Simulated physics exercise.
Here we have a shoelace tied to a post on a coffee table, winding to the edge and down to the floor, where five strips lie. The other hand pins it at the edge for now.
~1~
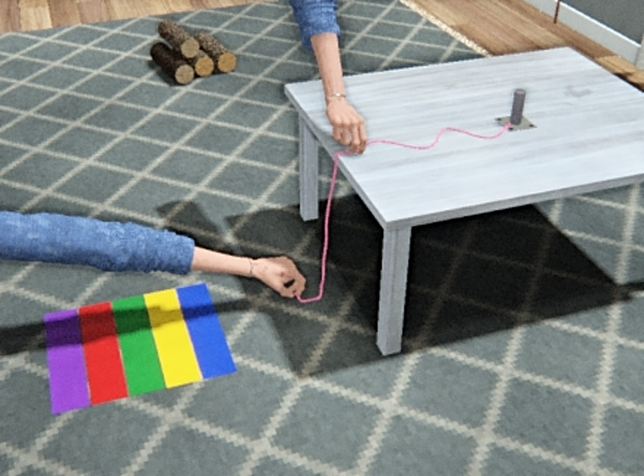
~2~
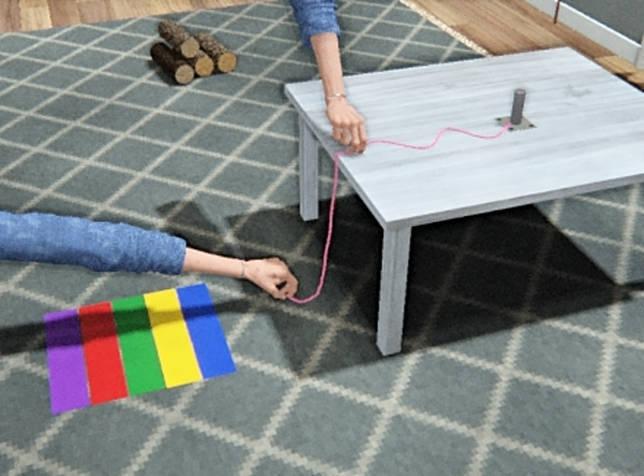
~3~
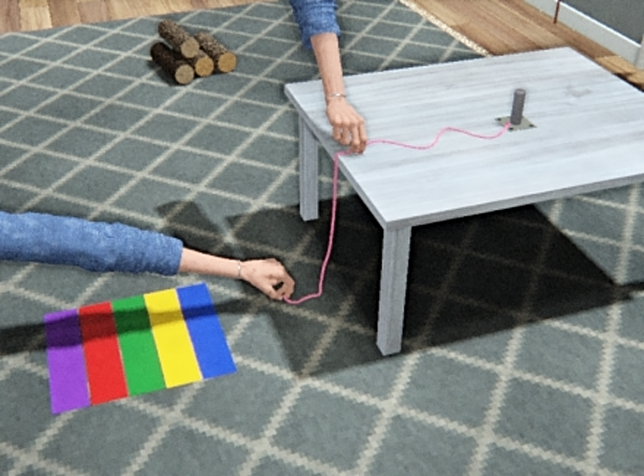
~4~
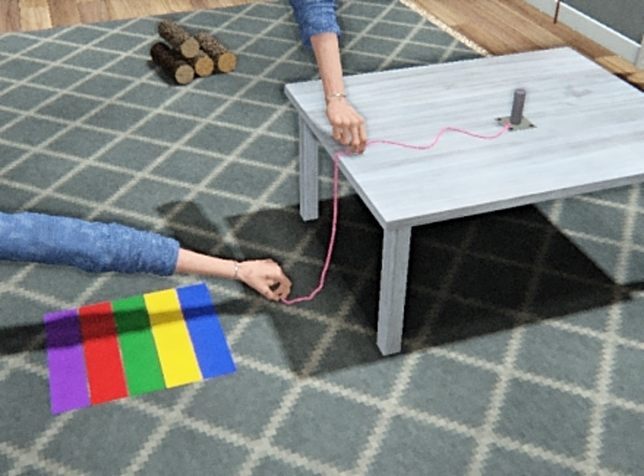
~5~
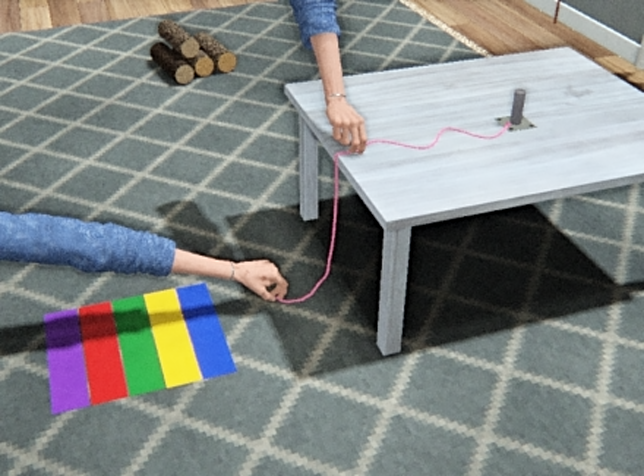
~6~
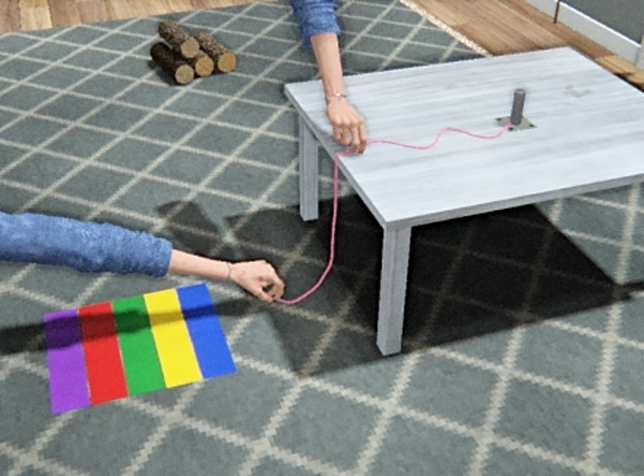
The video shows one hand pinning a pink shoelace at the edge of a coffee table, where it runs from a post, while another hand near the rug draws the hanging end slightly left, close to five coloured strips.
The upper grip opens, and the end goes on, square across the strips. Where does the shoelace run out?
It halts on the green strip.
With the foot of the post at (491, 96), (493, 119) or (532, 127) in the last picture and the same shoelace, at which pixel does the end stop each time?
Near (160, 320), (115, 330) and (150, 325).
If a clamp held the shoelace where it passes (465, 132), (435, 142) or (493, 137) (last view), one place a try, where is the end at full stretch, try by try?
Near (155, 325), (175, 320) and (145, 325).
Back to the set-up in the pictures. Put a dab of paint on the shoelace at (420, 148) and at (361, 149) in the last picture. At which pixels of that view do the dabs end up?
They go to (382, 146) and to (321, 171).
Soon after, end near (185, 316); over yellow.
After that, end near (153, 323); over yellow.
At the stop, end near (133, 327); over green. Over green.
